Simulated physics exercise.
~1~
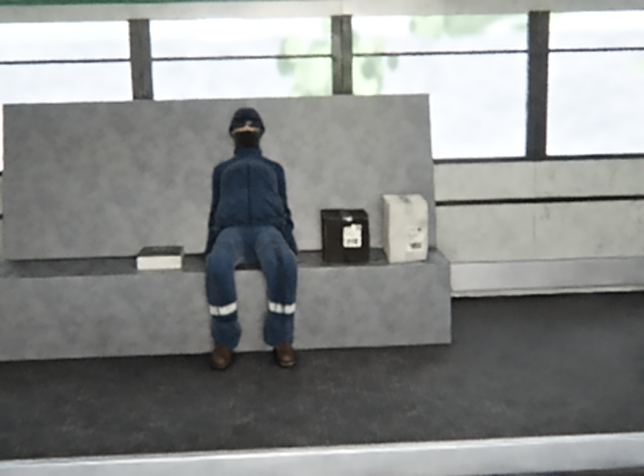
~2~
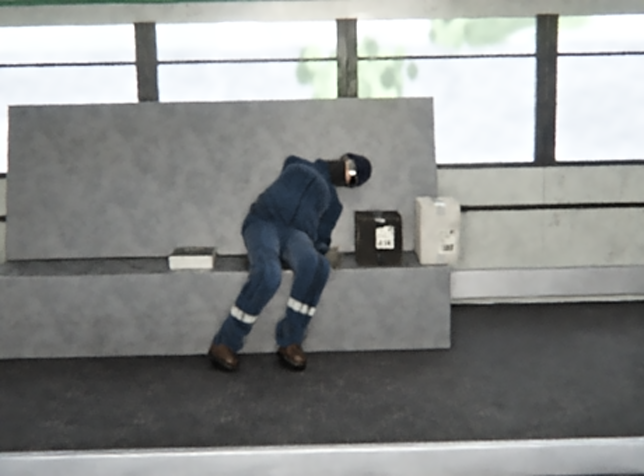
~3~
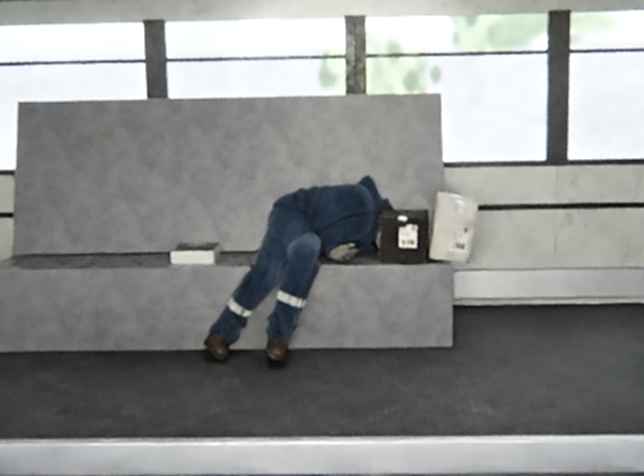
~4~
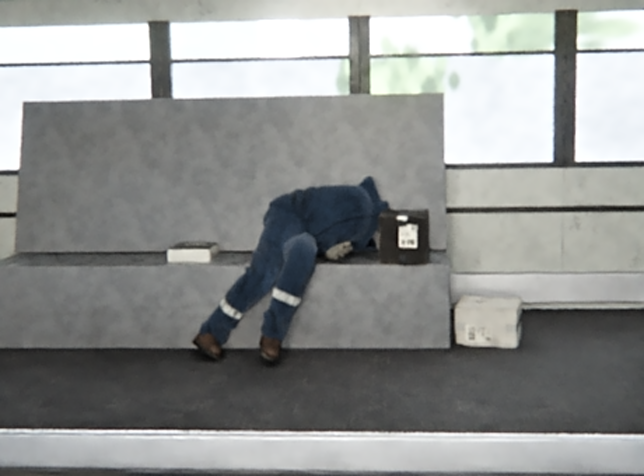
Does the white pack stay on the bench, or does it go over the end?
The white pack slides off the right end of the bench and ends up on the floor.
At first, a person in dark blue clothes and a cap sits upright on a grey bench, with a flat, pale folder to the left and a black holdall and a white pack to the right. The sleeper slumps sideways to the right, head drooping toward the bags. The body folds lower until the head is hidden behind the holdall, which has shifted along the seat, while the white pack leans at the bench's end. The pack then drops off and lies on its side on the floor. The holdall, the folder and the slumped sleeper remain on the bench.
